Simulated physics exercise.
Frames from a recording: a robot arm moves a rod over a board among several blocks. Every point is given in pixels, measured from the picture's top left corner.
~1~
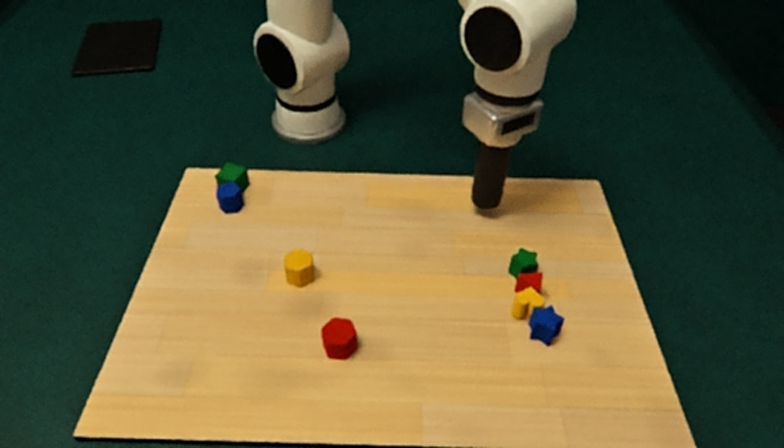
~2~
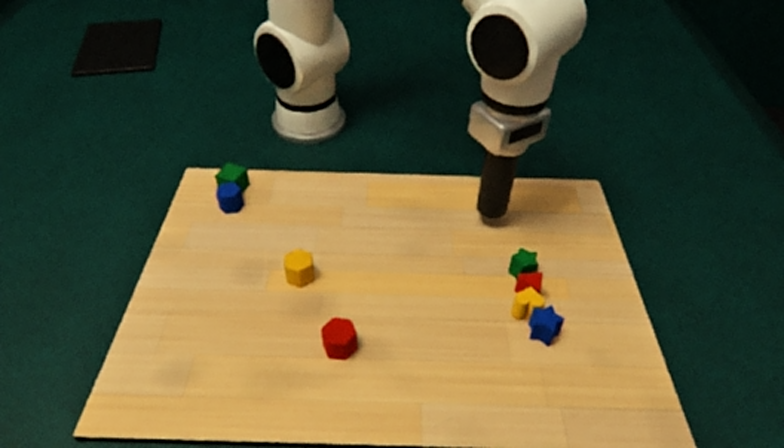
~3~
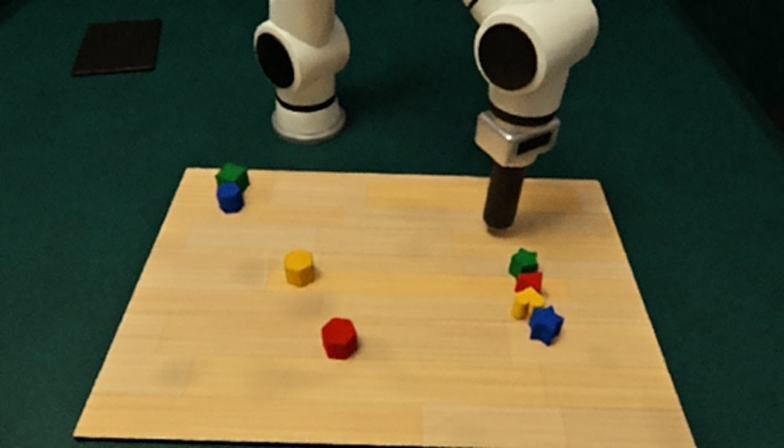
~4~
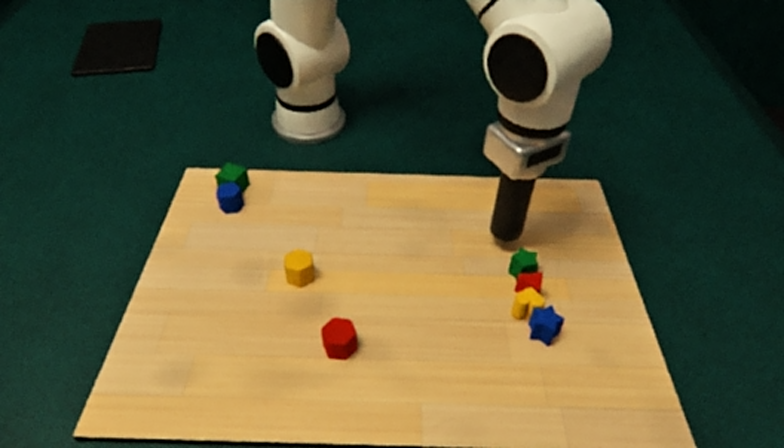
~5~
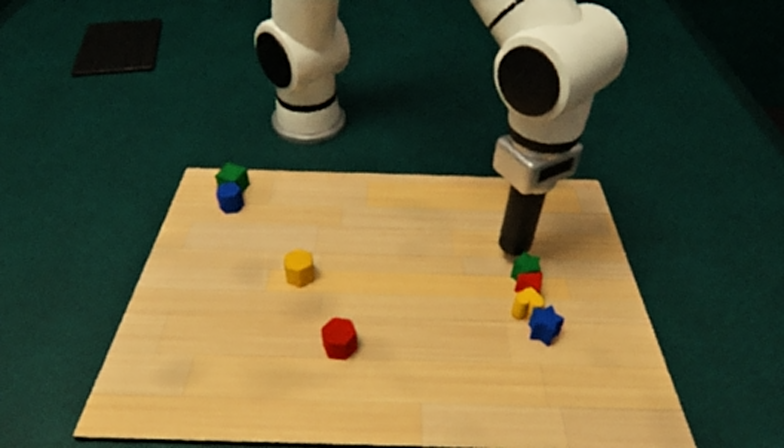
Robot arm moving a dark rod down and slightly right across a wooden board, then nudging a green star-shaped block slightly.
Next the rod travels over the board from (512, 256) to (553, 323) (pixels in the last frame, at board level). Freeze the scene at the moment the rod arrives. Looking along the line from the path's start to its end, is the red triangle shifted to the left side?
Yes.
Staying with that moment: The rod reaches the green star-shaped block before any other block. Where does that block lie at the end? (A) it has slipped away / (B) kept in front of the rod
Letter B.
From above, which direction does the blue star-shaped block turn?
Its spin: Clockwise.
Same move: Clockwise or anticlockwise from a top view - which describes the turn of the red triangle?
From above, counter-clockwise.
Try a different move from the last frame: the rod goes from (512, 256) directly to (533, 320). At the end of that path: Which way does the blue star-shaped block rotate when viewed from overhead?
From overhead, the rotation is clockwise.
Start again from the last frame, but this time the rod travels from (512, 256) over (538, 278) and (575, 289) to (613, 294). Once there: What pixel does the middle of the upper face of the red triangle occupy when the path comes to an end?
About (552, 305).
On the path given first. One third of the way, rod at (528, 265); green star-shaped block at (545, 284); yellow heart block at (528, 302); red triangle at (552, 300); blue star-shaped block at (551, 323), turned 20° clockwise.
Two thirds of the way, rod at (543, 288); green star-shaped block at (564, 307), turned 20° anticlockwise; yellow heart block at (528, 302); red triangle at (577, 324), turned 20° anticlockwise; blue star-shaped block at (553, 329), turned 65° clockwise.
At the end, rod at (557, 312); green star-shaped block at (584, 330), turned 35° anticlockwise; yellow heart block at (529, 306), turned 25° clockwise; red triangle at (602, 345), turned 40° anticlockwise; blue star-shaped block at (557, 341), turned 125° clockwise.
